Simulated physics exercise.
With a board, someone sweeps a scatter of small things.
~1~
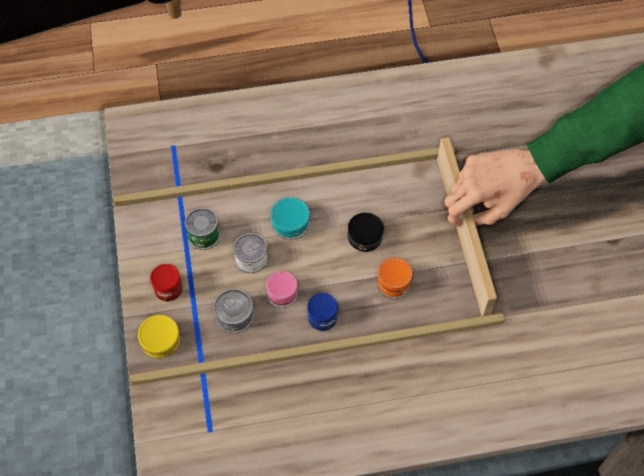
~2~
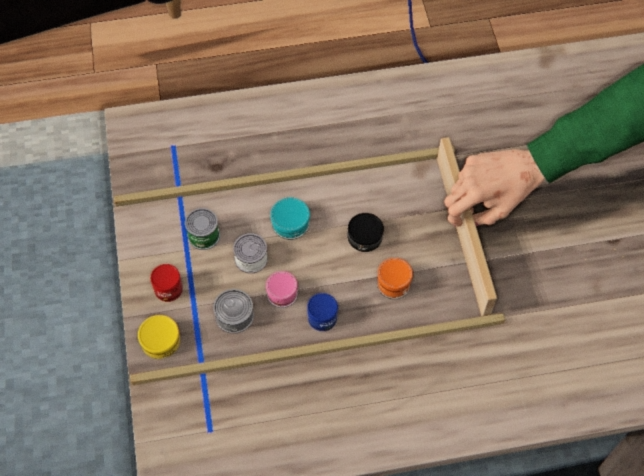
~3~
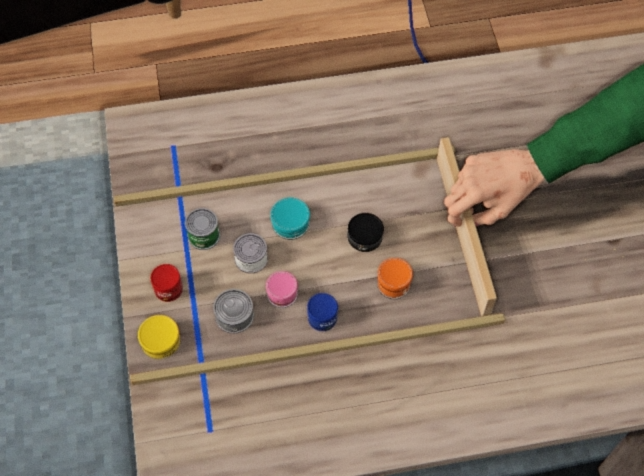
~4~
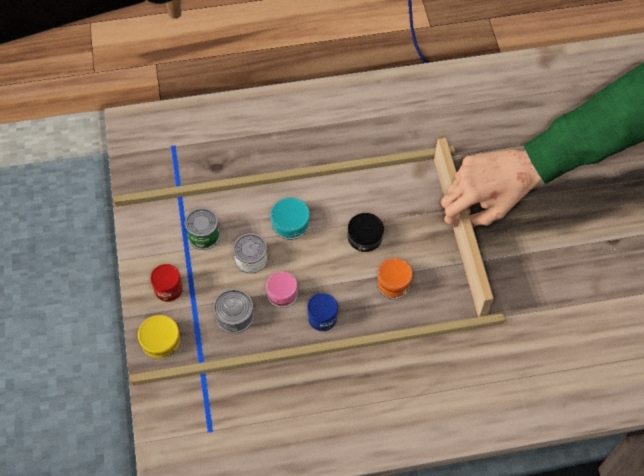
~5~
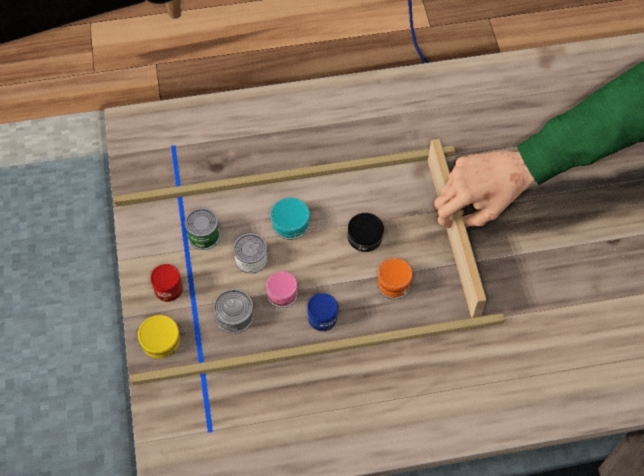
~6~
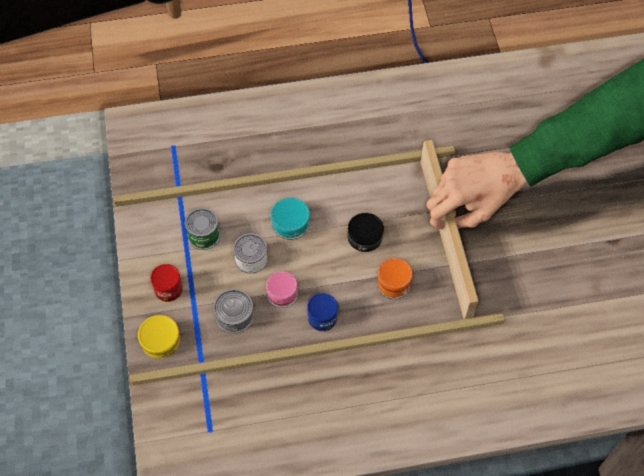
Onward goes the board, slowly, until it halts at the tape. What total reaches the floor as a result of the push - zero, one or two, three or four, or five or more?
Pushes off one or two.
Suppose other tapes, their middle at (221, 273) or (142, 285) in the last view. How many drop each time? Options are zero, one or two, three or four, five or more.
Falls: None at all; more than four.
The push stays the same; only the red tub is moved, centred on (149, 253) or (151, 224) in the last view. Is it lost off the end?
Results in order - down; still up.
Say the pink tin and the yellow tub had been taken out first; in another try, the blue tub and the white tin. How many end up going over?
The counts: 0 and 1.
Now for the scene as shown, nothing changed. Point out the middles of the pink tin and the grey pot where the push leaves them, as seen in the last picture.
Around (163, 290), then around (150, 341).
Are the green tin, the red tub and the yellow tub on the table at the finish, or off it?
My call is that the green tin stays where it is, the red tub stays where it is, and the yellow tub ends up off.
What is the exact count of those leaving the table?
The count is 1.
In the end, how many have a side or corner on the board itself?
4 of them.
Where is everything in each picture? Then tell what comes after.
Yellow tub (160, 337); red tub (167, 283); green tin (203, 229); board (465, 225); tape (190, 278), in the first frame.
Red tub (167, 283); black tub (365, 233), in the second frame.
Green tin (203, 229); turquoise pot (290, 219), in the third frame.
Yellow tub (160, 337); orange tin (394, 279), in the fourth frame.
Red tub (167, 283); blue tub (323, 313), in the fifth frame.
Yellow tub (160, 337); red tub (167, 283); green tin (203, 229); board (448, 227); tape (190, 278), in the sixth frame.
Early on, none off yet; yellow tub at rest near (160, 337); red tub at rest near (167, 283); green tin at rest near (203, 229).
Finally, the number that fall off is one or two; lost, yellow tub.
